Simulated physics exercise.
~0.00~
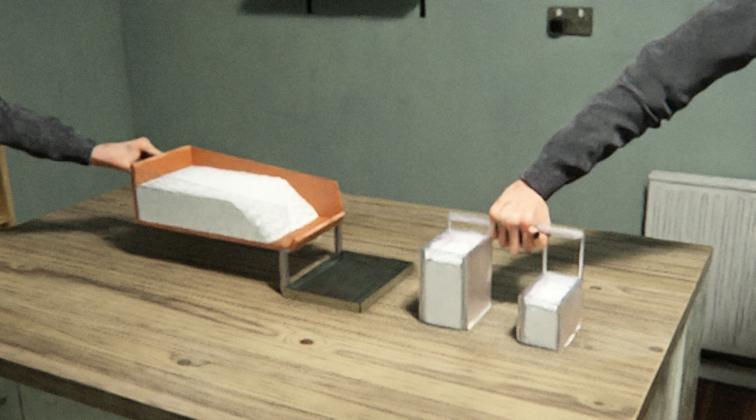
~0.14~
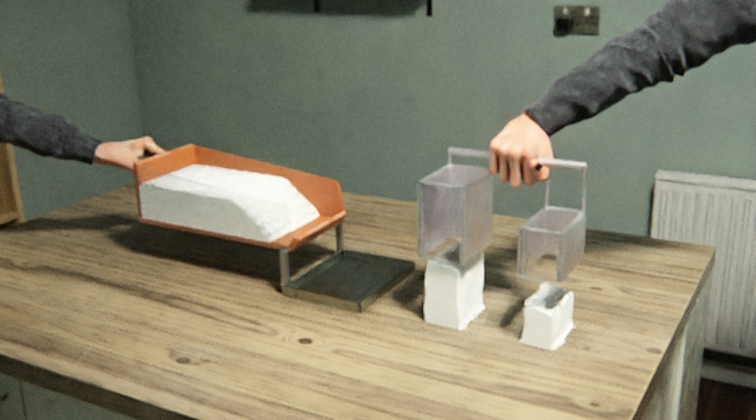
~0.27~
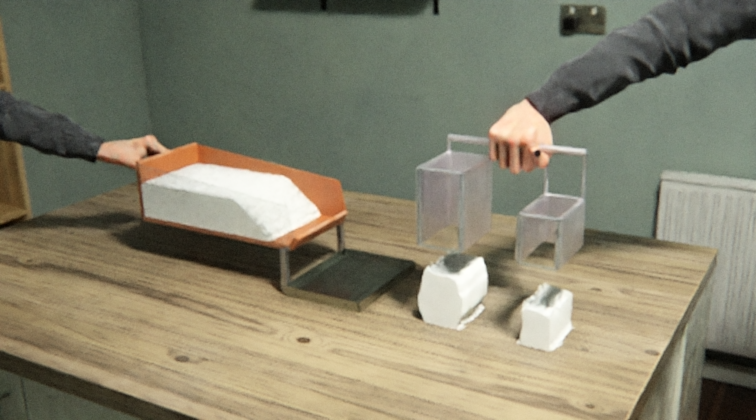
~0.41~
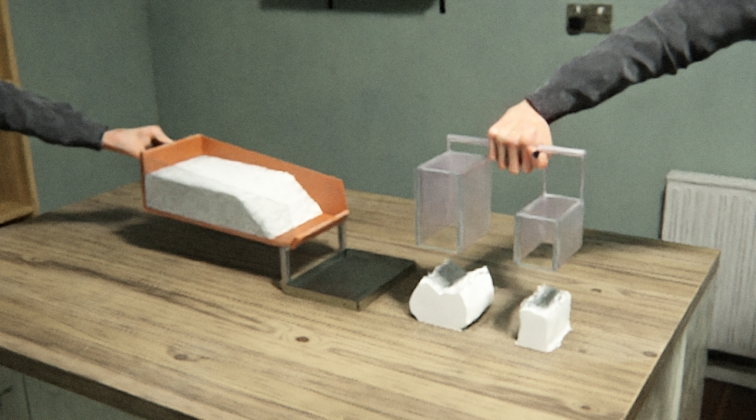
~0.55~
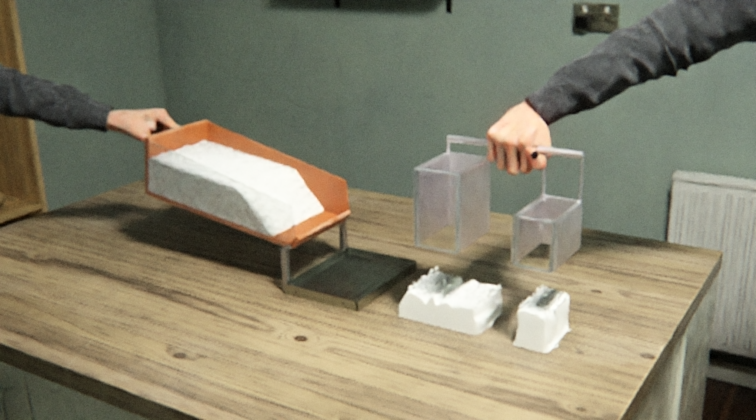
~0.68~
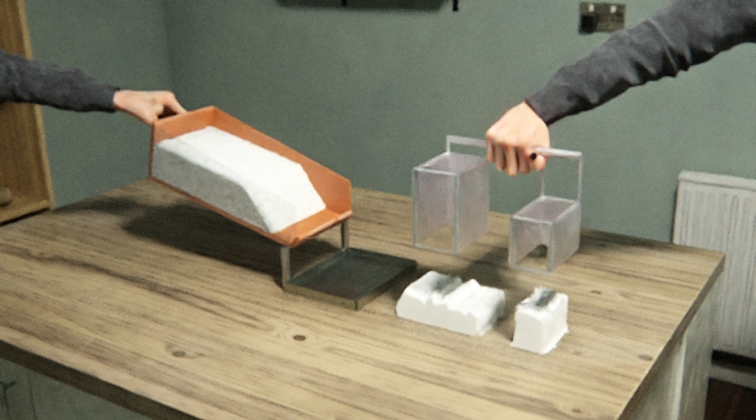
A hand lifts clear moulds off two white blocks, the taller slumps, and another tilts an orange tray.
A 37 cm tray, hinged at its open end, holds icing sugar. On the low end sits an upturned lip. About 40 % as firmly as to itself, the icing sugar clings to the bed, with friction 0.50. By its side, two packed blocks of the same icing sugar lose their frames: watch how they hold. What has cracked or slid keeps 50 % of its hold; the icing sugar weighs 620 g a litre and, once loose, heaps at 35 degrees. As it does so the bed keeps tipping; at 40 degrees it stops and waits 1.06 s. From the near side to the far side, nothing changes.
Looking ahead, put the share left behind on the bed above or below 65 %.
Look for a figure south of 65 %.
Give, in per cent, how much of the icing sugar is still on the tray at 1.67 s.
Near 95 per cent.
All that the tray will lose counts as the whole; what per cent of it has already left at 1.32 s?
Reading: Approx. 0 per cent.
After 0.98 s, the tilt is 24 degrees and 100 % is on the bed.
After 1.32 s, the tilt is 36 degrees and 100 % is on the bed.
After 1.67 s, the tilt is 40 degrees and 95 % is on the bed.
After 2.01 s, the tilt is 40 degrees and 60 % is on the bed.
After 2.55 s, at the end, the tilt is 40 degrees and 49 % is on the bed.
